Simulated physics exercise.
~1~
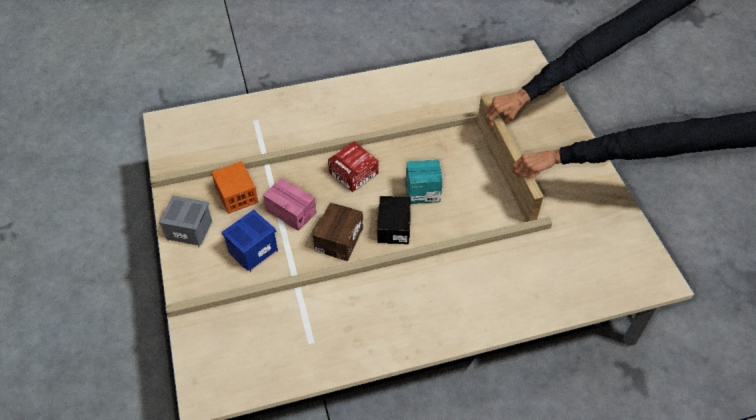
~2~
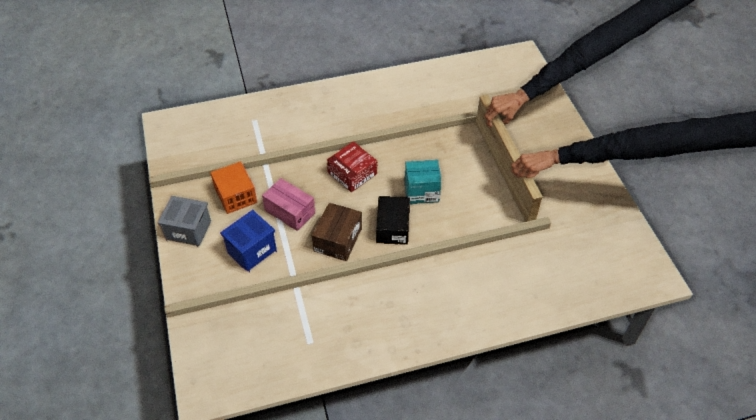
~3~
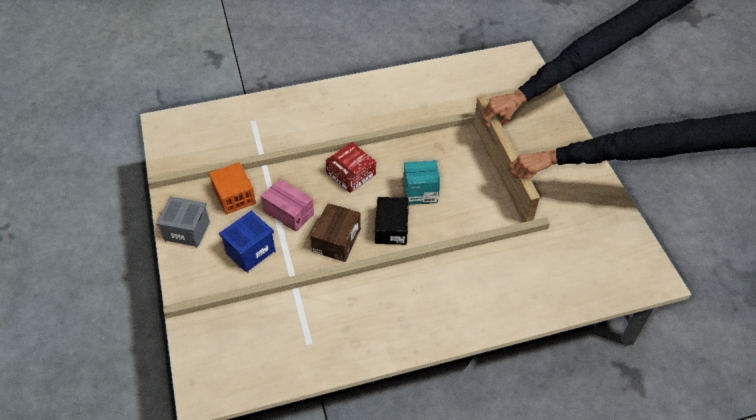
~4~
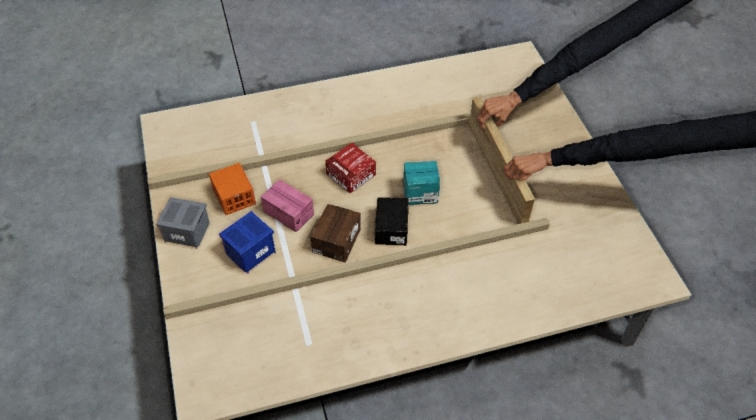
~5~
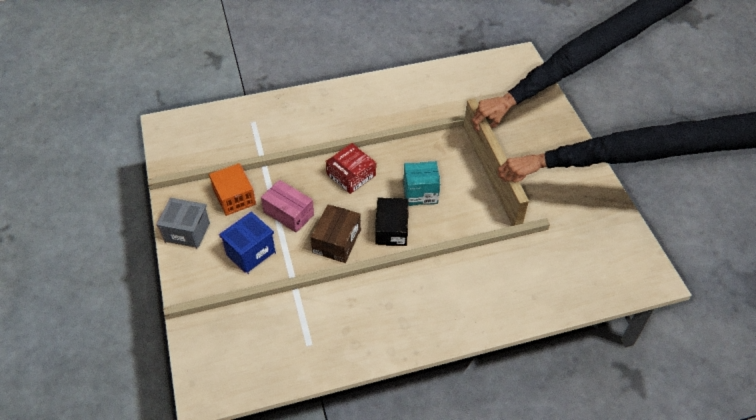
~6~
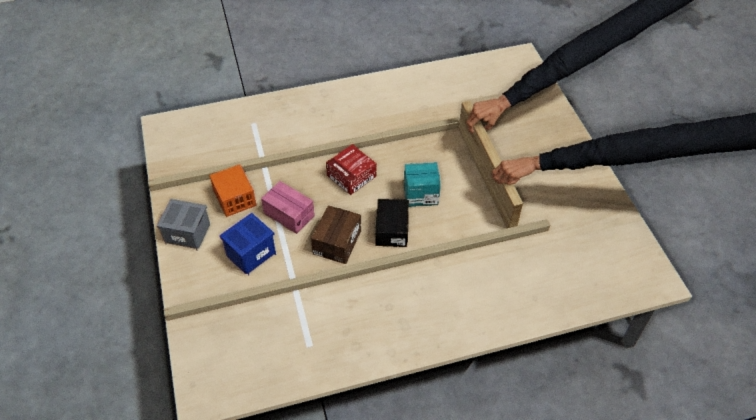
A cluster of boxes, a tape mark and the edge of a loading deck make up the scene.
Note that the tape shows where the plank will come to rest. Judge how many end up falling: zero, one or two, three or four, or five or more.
So the tally of ones that come down is nothing, really.
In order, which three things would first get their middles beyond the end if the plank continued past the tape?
Going first is the blue tote, next the grey tote, last the orange crate.
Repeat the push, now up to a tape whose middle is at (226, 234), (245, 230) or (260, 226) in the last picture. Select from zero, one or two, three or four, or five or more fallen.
For each place: Just one or two; one or two; none.
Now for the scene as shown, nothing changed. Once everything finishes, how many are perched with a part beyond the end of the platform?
0 overhanging.
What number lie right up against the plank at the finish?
The number is 3.
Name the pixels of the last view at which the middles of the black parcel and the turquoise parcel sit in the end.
For the black parcel it's (272, 258), and for the turquoise parcel it's (262, 222).
Soon after, none off yet; grey tote at rest near (185, 225); orange crate at rest near (233, 190); blue tote at rest near (249, 245).
In the end, the number that fall off is zero.
